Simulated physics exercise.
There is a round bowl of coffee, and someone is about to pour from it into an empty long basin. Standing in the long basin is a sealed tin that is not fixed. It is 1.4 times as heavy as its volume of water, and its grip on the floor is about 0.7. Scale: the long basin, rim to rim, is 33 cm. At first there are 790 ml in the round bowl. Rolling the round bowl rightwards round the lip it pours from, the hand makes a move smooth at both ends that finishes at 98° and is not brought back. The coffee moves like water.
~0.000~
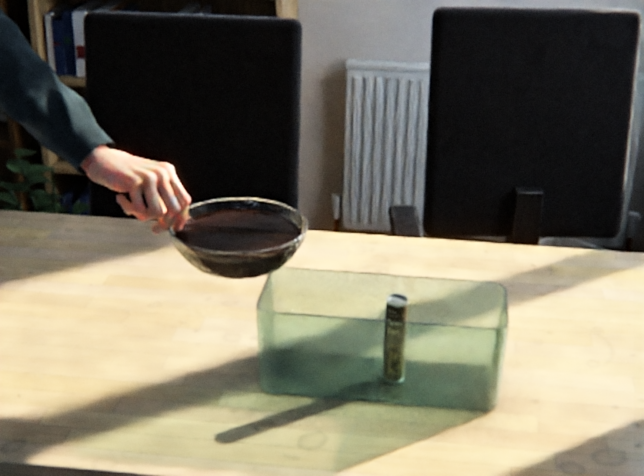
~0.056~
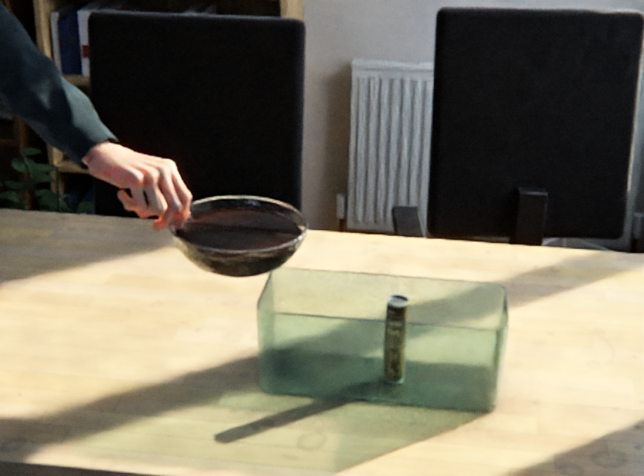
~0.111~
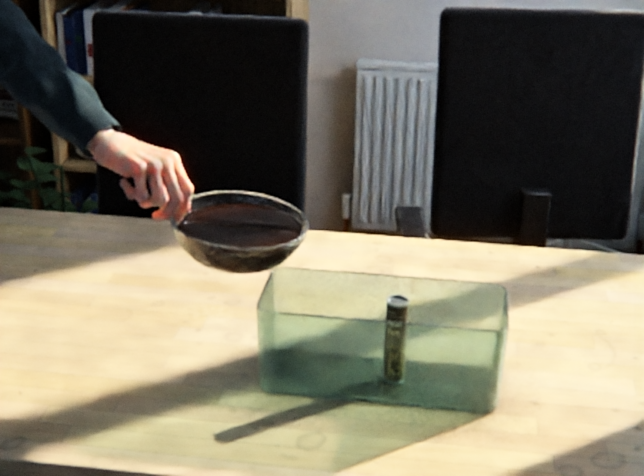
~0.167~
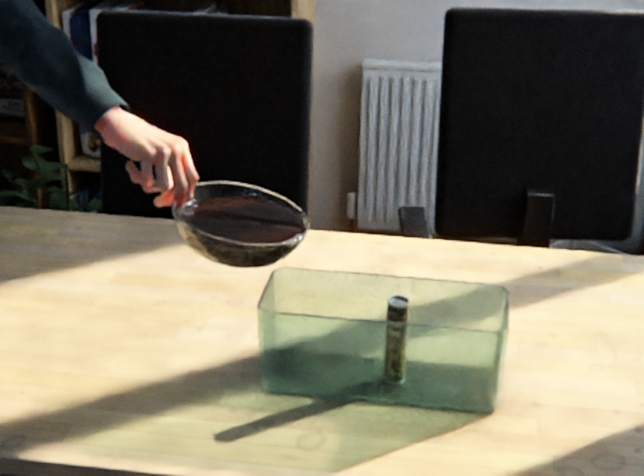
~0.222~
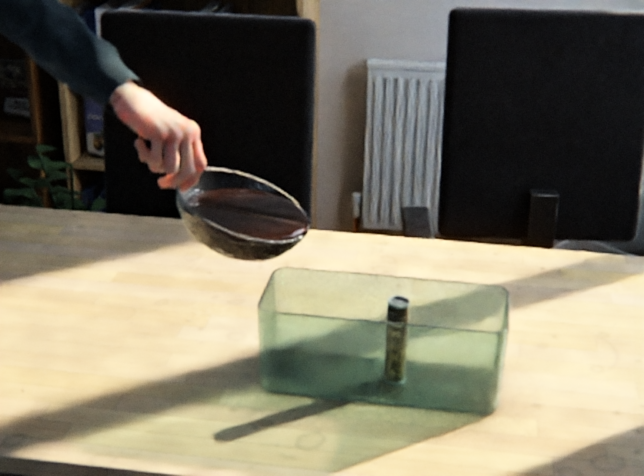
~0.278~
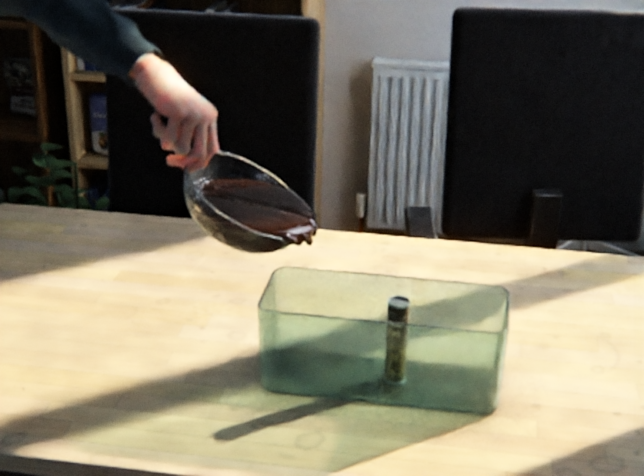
On a pale wooden table striped with sunlight and shadow, seen from slightly above, two black chairs, a white radiator and a bookshelf stand behind. A hand in a dark sleeve holds a clear round bowl of dark coffee at left, above a translucent green long basin with a small upright tin. The hand lifts and tilts the bowl rightwards, coffee reaching its lip, while the background shifts slightly right.
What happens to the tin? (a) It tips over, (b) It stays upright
It tips over (a).
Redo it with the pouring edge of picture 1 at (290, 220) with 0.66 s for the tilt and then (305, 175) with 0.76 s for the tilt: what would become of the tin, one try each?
First it tips over; then it stays on its base.
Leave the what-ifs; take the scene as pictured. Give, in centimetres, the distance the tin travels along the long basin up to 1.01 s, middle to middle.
Centre to centre, close to 8 cm.
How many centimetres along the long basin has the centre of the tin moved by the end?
Roughly 7.5 cm.
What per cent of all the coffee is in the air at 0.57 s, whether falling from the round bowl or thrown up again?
Near 58 per cent of it all.
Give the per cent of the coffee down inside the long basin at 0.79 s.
About 92 per cent.
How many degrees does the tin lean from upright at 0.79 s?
I'd put it at close to 35 degrees off upright.
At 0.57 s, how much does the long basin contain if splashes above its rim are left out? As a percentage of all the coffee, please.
The basin holds roughly 30 in a hundred parts at that moment.
After 0.57 s the tilt is 84° and 11 per cent is still to pour; the tin stands where it began.
After 0.79 s the tilt is 98° and 0 per cent is still to pour; the tin leans 34°.
After 1.01 s the tilt is 98° and 0 per cent is still to pour; the tin lies on its side.
After 1.26 s the tilt is 98° and 0 per cent is still to pour; the tin lies on its side.
In the end the tin lies on its side.
